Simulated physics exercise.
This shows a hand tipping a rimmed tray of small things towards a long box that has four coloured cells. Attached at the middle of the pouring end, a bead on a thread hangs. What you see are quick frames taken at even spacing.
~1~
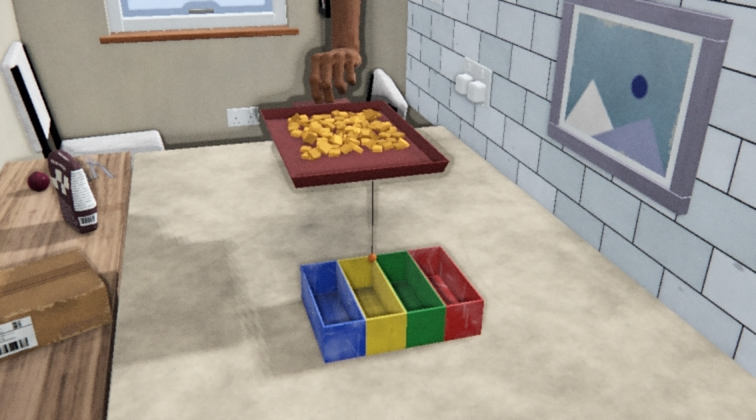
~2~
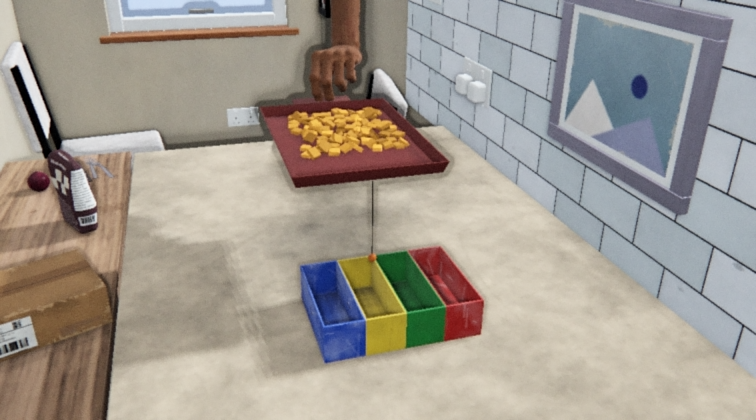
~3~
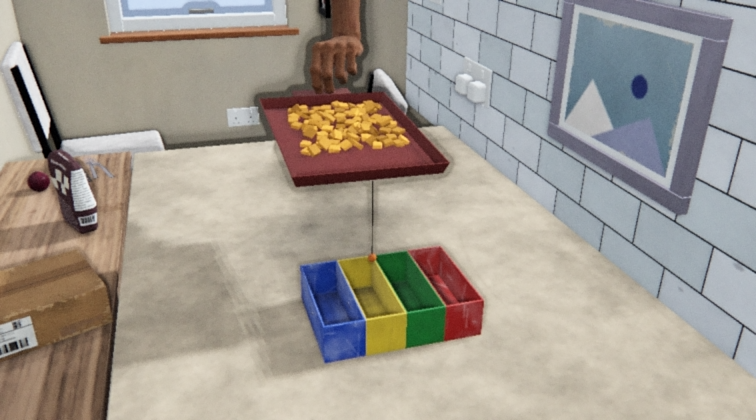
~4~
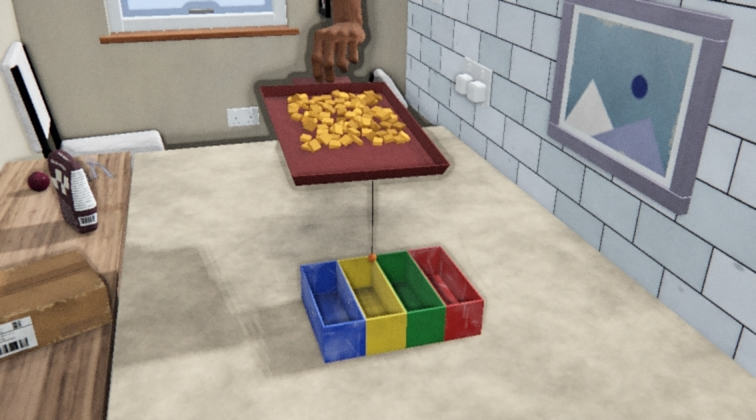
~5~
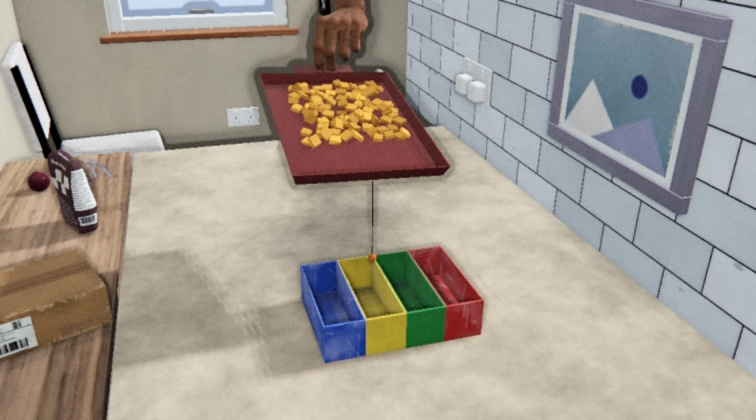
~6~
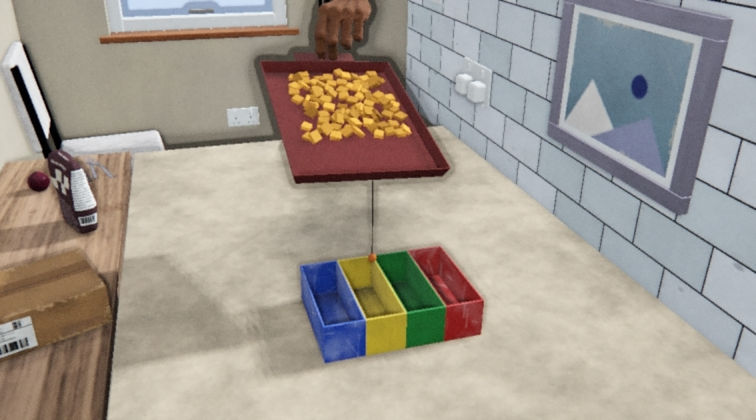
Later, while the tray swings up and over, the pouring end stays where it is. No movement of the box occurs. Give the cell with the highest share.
Highest share: The red cell.
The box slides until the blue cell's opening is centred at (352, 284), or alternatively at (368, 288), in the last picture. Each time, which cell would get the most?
In the first case it's the cell in green, in the second it's the green cell.
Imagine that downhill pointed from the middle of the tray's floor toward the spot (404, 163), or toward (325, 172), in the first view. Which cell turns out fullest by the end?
In order, it comes out as the red one and the cell in blue.
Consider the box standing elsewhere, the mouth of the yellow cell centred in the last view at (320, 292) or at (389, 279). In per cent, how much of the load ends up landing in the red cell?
Trial 1 around 20 percent, trial 2 around 20 percent.
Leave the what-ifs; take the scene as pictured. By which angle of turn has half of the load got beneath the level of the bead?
Tilt: Around 80 degrees.
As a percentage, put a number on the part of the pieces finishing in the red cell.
Result: Near 40 %.
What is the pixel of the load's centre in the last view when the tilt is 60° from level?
I'd mark it close to (406, 156).
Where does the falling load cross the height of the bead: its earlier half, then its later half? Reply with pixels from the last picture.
Early-half point (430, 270); late-half point (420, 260).
Soon, tray tipped steeply; nearly all on the tray; a small part falling or outside the box.
A while on, tray tipped right over; about a quarter on the tray; about a quarter in the red cell; about a quarter in the green cell; a small part in the yellow cell; about a quarter falling or outside the box.
Towards the end, tray tipped past a quarter turn; about a third in the red cell; about a quarter in the green cell; about a quarter in the yellow cell; a stray few in the blue cell; a small part falling or outside the box.
Finally, tray tipped past a quarter turn; about a third in the red cell; about a quarter in the green cell; about a quarter in the yellow cell; a stray few in the blue cell; a small part outside the box.
